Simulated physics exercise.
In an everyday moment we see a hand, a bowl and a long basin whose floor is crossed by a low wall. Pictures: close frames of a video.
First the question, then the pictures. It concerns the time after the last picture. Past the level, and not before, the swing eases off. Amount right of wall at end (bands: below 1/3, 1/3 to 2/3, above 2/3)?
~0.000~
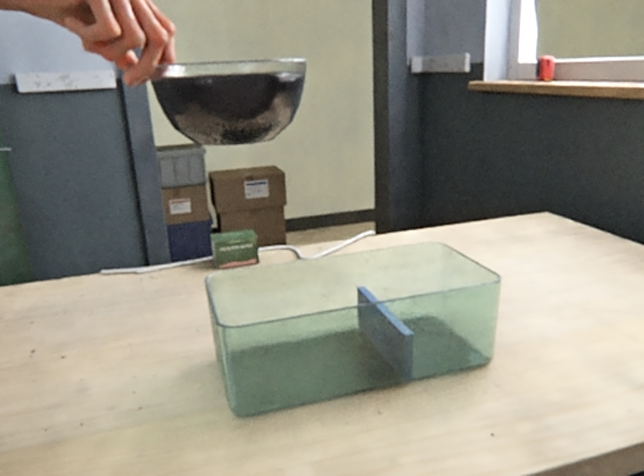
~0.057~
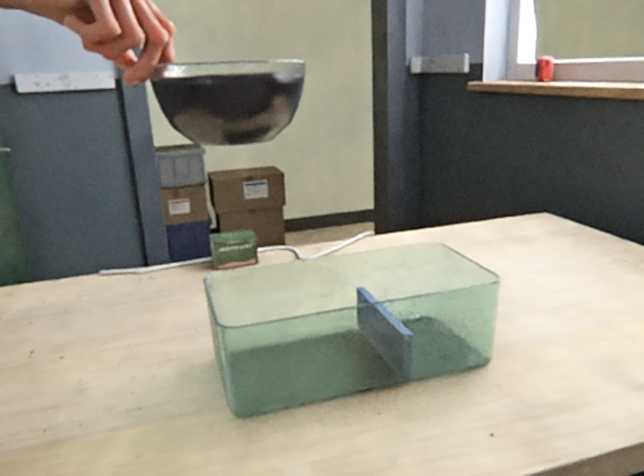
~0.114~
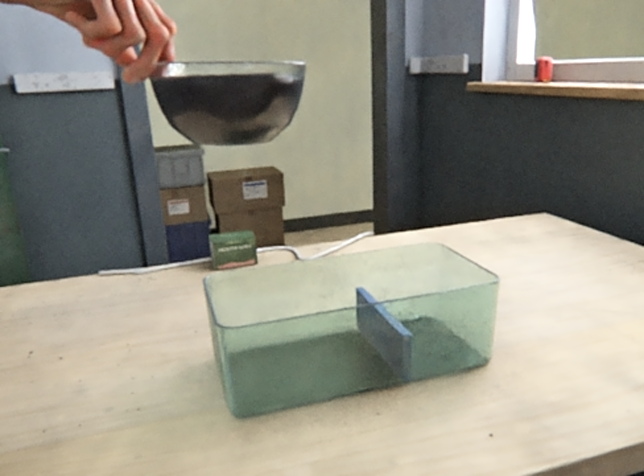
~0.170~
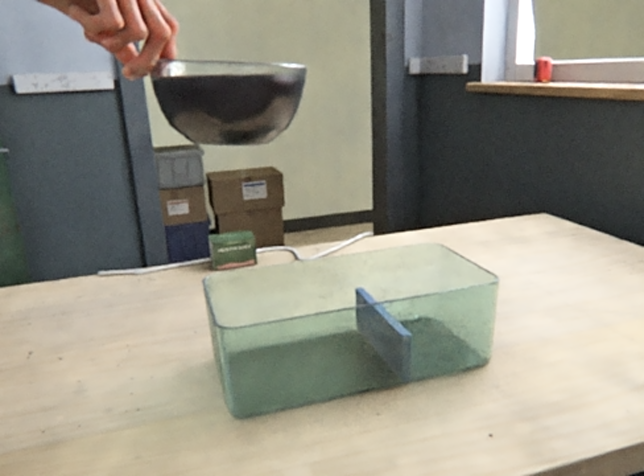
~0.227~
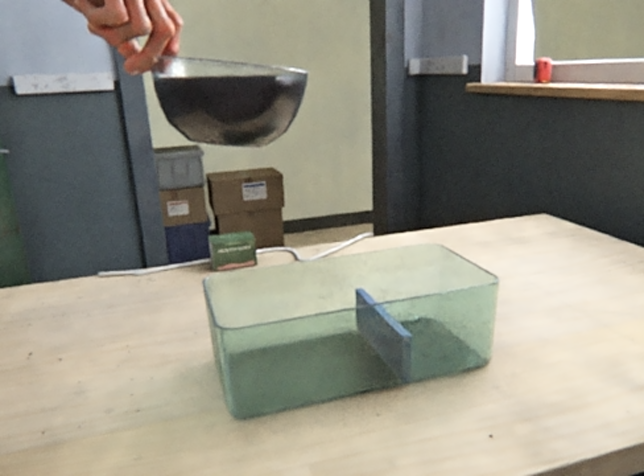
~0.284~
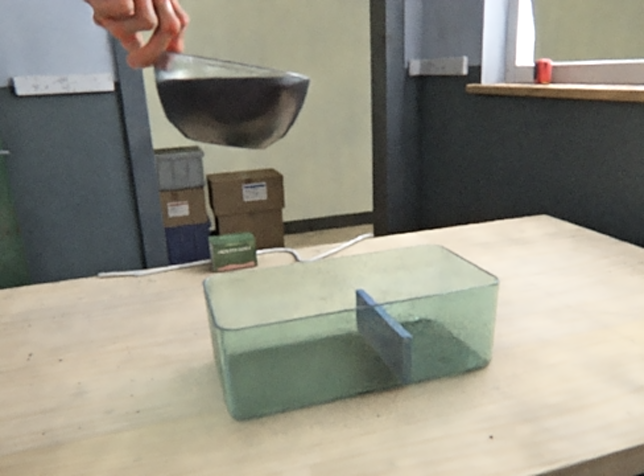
Short answer, the right side holds a middle share of a third to two thirds.
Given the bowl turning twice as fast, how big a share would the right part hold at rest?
It comes to around 30 per cent.
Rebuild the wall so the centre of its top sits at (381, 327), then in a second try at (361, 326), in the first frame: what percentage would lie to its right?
About 55 % and 70 %.
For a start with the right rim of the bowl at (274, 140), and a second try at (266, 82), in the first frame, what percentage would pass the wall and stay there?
First some 0, then 0 per cent.
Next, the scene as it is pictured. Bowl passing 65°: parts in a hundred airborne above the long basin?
About 40 %.
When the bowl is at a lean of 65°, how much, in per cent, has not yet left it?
Around 45 percent remains.
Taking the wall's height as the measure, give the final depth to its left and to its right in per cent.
On the left roughly 20, on the right roughly 40.
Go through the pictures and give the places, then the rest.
Tilt 0°; pouring edge (302, 62); surface from (154, 79) to (298, 73); the long basin's rim runs from (211, 301) to (469, 260); the wall's top is at (382, 309), in the first picture.
Tilt 1°; pouring edge (302, 63); surface from (153, 80) to (298, 74), in the second picture.
Tilt 2°; pouring edge (302, 66); surface from (154, 79) to (298, 75), in the third picture.
Tilt 4°; pouring edge (303, 69); surface from (154, 79) to (298, 75), in the fourth picture.
Tilt 8°; pouring edge (304, 75); surface from (156, 80) to (300, 77), in the fifth picture.
Tilt 12°; pouring edge (306, 81); surface from (158, 81) to (303, 78), in the sixth picture.
A moment on, the bowl is tipped part way and 44 per cent is still to pour, 6 is left of the wall and 9 right of it.
Next, the bowl is tipped on its side and 3 per cent is still to pour, 37 is left of the wall and 48 right of it.
Then the bowl is tipped right over and 0 per cent is still to pour, 49 is left of the wall and 49 right of it.
Later the bowl is tipped right over and 0 per cent is still to pour, 49 is left of the wall and 49 right of it.
At rest 49 per cent lies left of the wall, 49 right of it and 2 outside.
